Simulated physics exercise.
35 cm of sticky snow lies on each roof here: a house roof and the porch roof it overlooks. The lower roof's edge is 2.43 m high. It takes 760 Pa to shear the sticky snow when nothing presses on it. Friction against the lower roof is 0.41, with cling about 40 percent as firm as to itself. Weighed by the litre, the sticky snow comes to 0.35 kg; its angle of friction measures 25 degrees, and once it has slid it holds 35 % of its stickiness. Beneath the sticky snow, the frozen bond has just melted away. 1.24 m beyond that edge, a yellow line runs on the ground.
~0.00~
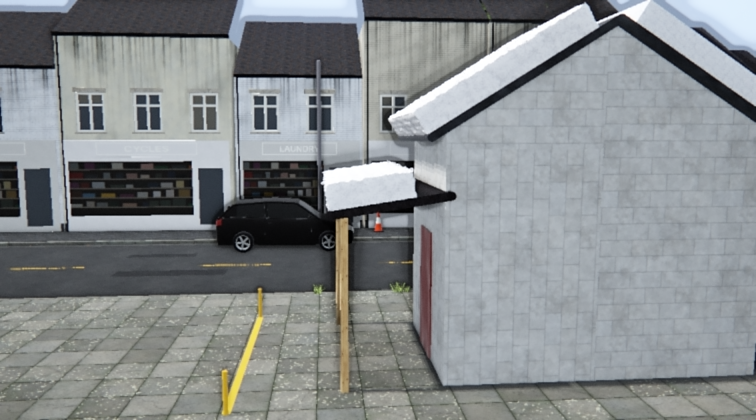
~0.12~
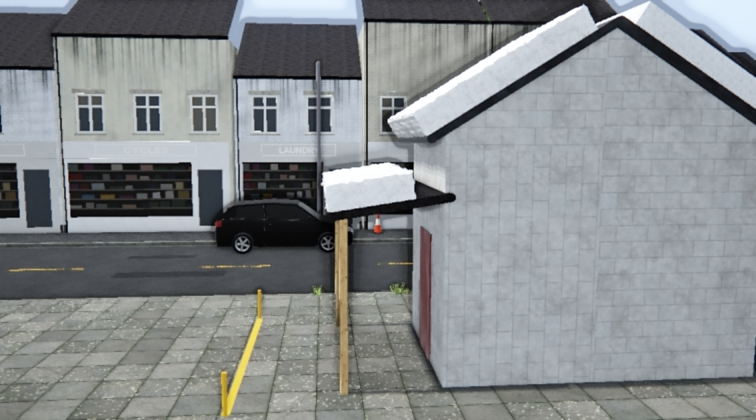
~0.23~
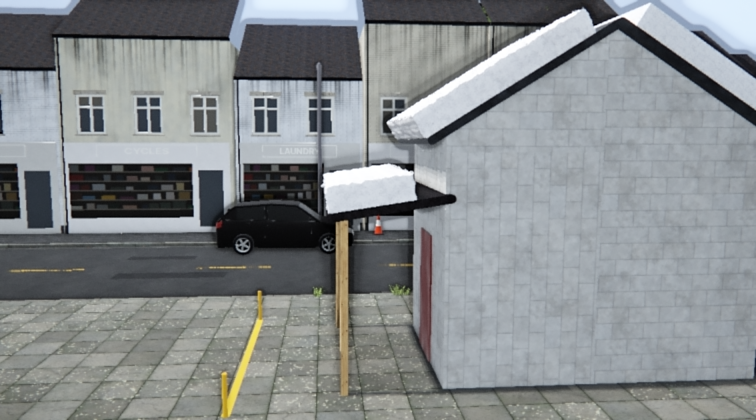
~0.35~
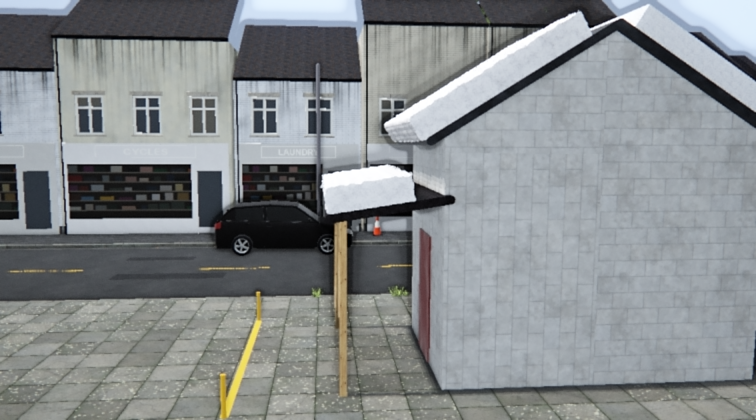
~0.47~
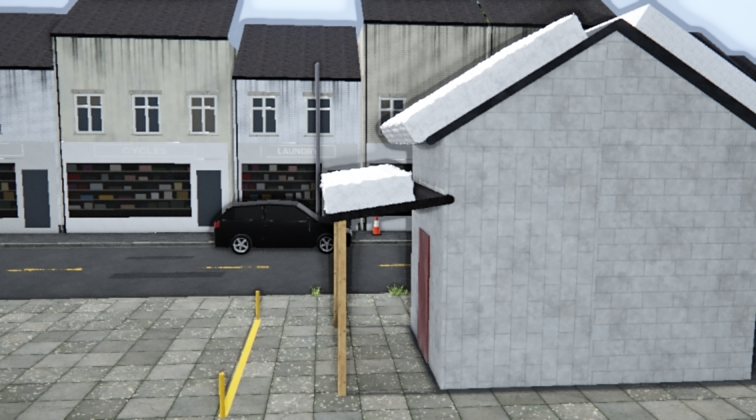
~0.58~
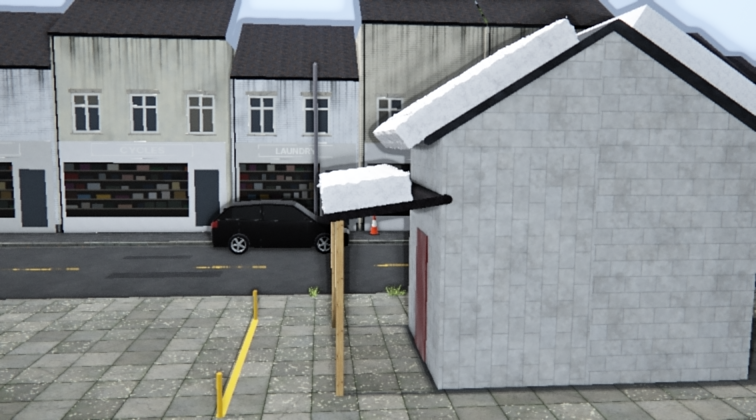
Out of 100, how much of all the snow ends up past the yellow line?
About 16 %.
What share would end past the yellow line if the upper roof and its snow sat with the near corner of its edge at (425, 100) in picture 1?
That would come to around 40 %.
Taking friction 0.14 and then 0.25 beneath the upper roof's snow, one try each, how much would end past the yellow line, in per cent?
First try 45 per cent, second try 35 per cent.
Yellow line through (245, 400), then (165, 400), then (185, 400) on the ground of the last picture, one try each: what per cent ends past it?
Respectively about 25 in a hundred, 1 in a hundred and 3 in a hundred.
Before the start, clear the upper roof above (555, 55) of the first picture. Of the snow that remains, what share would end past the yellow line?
I'd say close to 4 in a hundred.
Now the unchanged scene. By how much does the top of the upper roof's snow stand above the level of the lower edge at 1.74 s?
About 1.6 m.
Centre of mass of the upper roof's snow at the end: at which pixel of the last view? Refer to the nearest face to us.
It sits close to (293, 310).
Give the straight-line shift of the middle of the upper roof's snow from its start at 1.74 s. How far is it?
I'd reckon close to 1.8 m.
After 1.11 s, none is below the lower edge and 0 % is past the line.
After 1.74 s, none is below the lower edge and 0 % is past the line.
After 2.37 s, 19 % is below the lower edge and 0 % is past the line.
After 3.00 s, 47 % is below the lower edge and 9 % is past the line.
After 4.70 s, at the end, 57 % is below the lower edge and 16 % is past the line.
